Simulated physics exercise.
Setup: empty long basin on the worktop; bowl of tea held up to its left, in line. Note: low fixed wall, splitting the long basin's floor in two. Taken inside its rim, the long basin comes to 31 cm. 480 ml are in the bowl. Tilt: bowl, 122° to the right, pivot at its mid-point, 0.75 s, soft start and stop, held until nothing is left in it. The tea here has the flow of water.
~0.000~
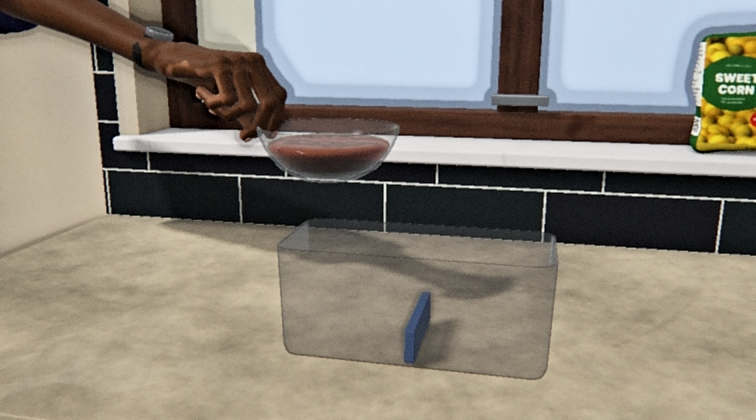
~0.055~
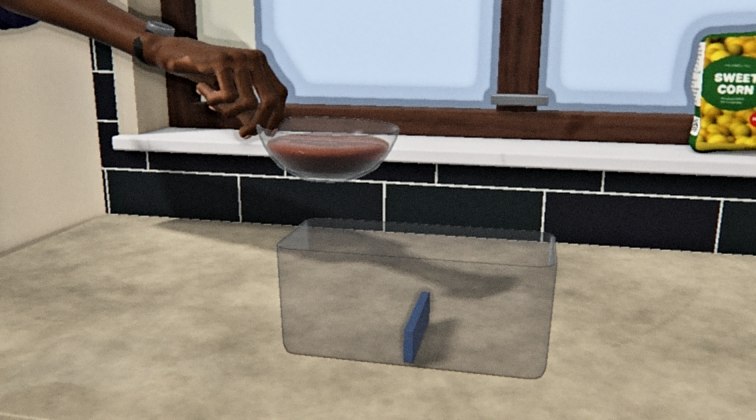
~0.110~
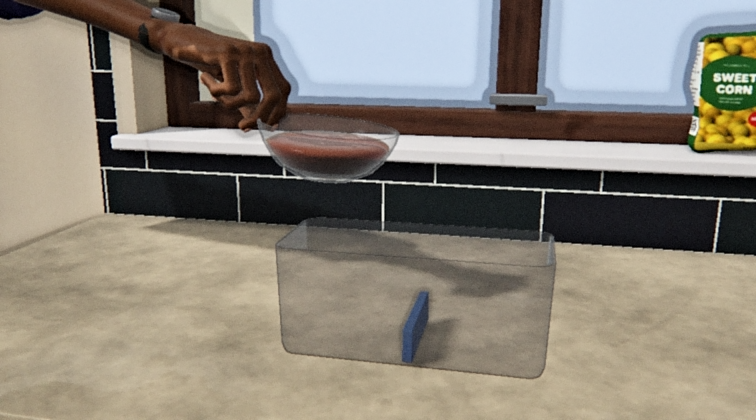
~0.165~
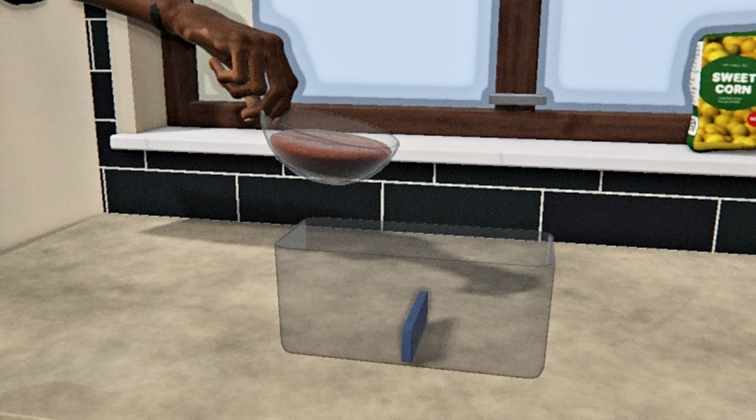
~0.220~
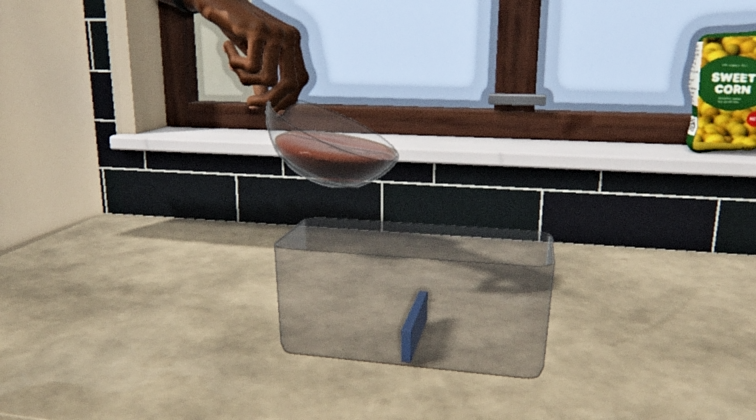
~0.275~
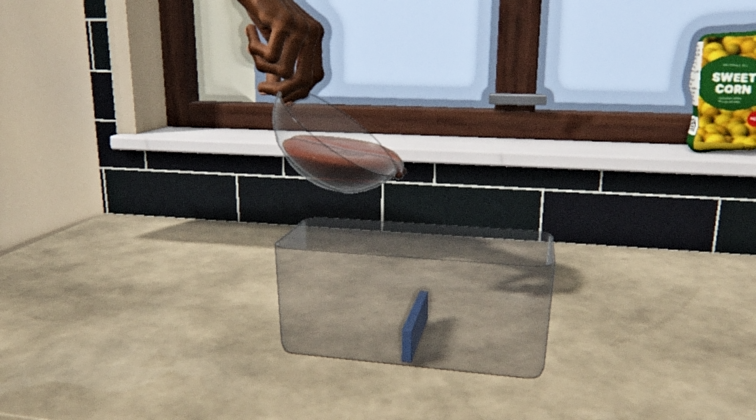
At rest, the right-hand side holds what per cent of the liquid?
It holds some 60 in every hundred.
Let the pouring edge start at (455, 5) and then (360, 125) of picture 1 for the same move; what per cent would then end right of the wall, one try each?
I'd say 75 percent on the first go, 10 percent on the next.
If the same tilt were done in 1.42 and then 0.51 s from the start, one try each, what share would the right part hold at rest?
First 70, then 45 per cent.
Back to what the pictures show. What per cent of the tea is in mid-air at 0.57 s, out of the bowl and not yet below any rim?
Some 2 % is the figure.
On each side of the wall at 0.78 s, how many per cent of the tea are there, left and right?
Near 38 on the left, 62 on the right.
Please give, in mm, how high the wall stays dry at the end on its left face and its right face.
Noted: Left near 30 mm, right near 26 mm.
By 0.57 s the tilt is 105° and 0 per cent is still to pour, 34 is left of the wall and 63 right of it.
By 0.78 s the tilt is 122° and 0 per cent is still to pour, 37 is left of the wall and 61 right of it.
By 1.01 s the tilt is 122° and 0 per cent is still to pour, 39 is left of the wall and 60 right of it.
By 1.25 s the tilt is 122° and 0 per cent is still to pour, 39 is left of the wall and 60 right of it.
At rest 39 per cent lies left of the wall, 60 right of it and 1 outside.
